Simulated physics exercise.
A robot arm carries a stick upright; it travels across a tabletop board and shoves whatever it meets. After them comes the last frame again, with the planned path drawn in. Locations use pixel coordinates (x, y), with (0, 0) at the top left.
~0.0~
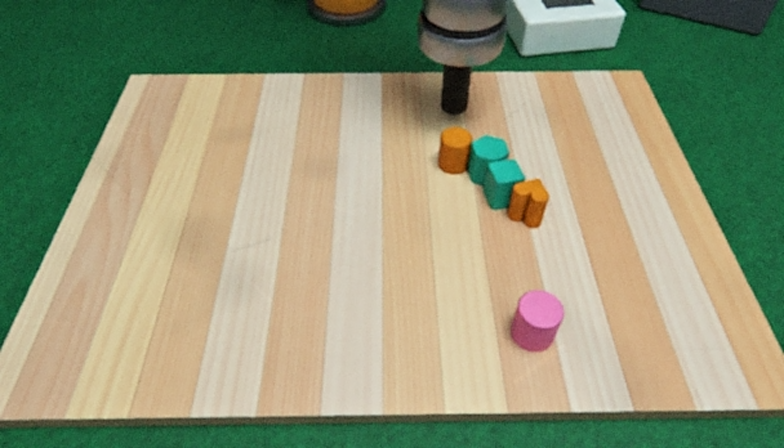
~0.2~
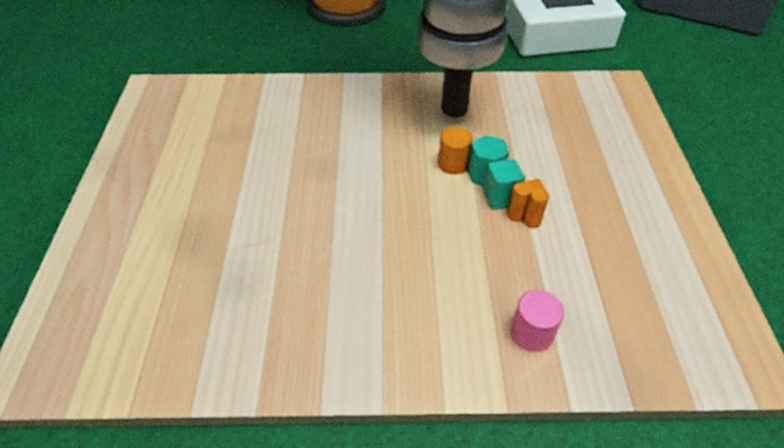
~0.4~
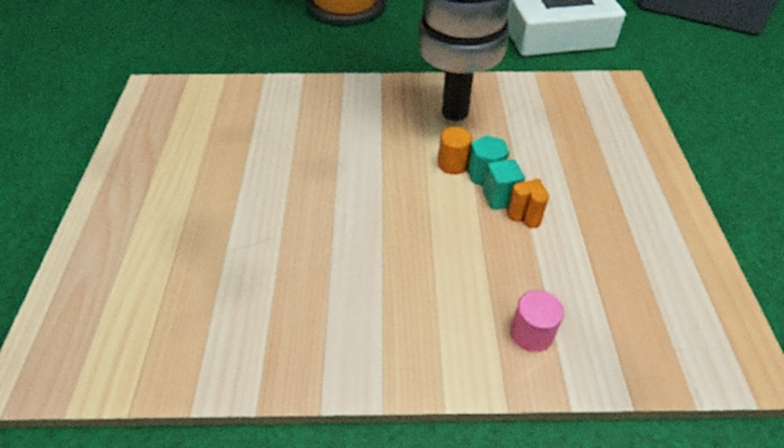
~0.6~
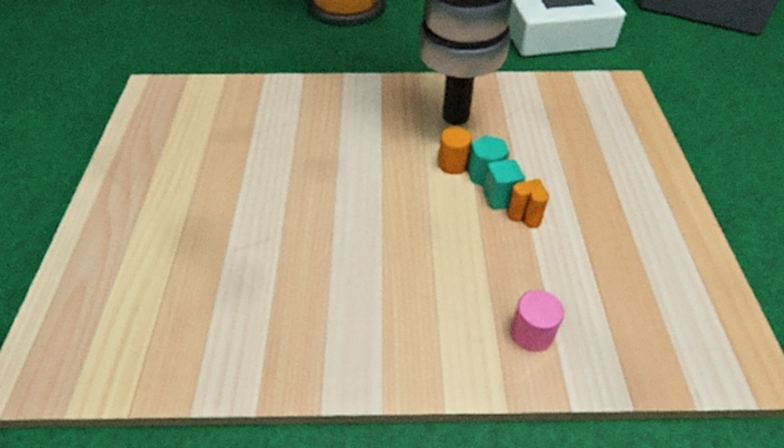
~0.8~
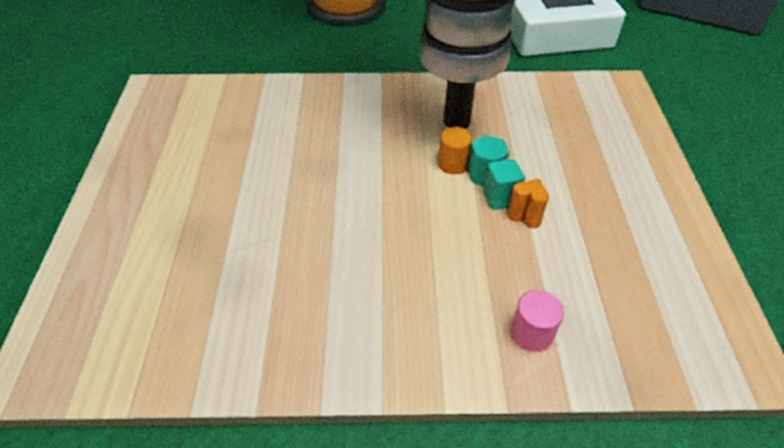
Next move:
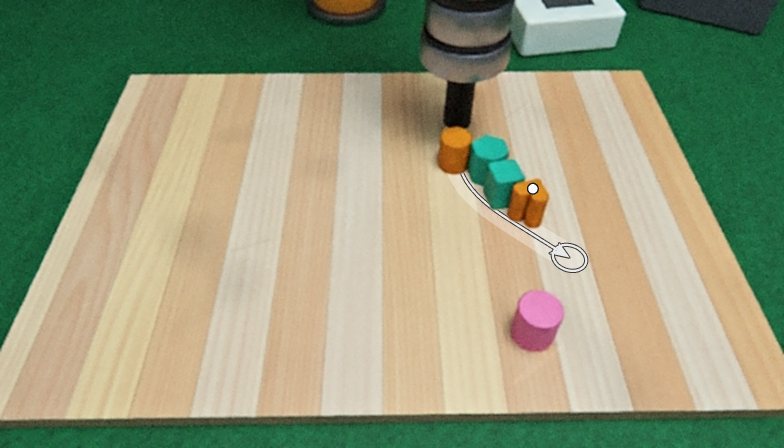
On a striped wooden board, a black stick inches toward colored blocks that stay still.
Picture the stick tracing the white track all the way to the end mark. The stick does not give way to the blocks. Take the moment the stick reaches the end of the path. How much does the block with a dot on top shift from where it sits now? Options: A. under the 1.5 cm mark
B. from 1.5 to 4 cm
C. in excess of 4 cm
Answer: C.
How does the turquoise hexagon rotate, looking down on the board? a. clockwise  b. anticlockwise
(b)
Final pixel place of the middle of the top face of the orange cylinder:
At (454, 178).
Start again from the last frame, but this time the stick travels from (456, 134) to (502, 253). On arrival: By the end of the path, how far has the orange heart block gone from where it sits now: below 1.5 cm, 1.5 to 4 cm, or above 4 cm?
Final distance: More than 4 cm.
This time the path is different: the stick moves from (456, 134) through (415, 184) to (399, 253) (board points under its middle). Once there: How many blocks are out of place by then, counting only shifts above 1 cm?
The count will be 1.
Drawn move, from (456, 134) over (464, 177) and (508, 219) to (569, 258); the dot is on the orange heart block.
What follows on the original path. One third of the way, stick at (466, 166); orange cylinder at (452, 169); turquoise hexagon at (501, 154), turned 40° anticlockwise; turquoise square piece at (514, 176); orange heart block at (538, 194).
Two thirds of the way, stick at (512, 208); orange cylinder at (454, 178); turquoise hexagon at (512, 158), turned 80° anticlockwise; turquoise square piece at (543, 183); orange heart block at (549, 206).
At the end, stick at (574, 246); orange cylinder at (454, 178); turquoise hexagon at (512, 158), turned 80° anticlockwise; turquoise square piece at (552, 186), turned 30° anticlockwise; orange heart block at (608, 224), turned 85° anticlockwise.
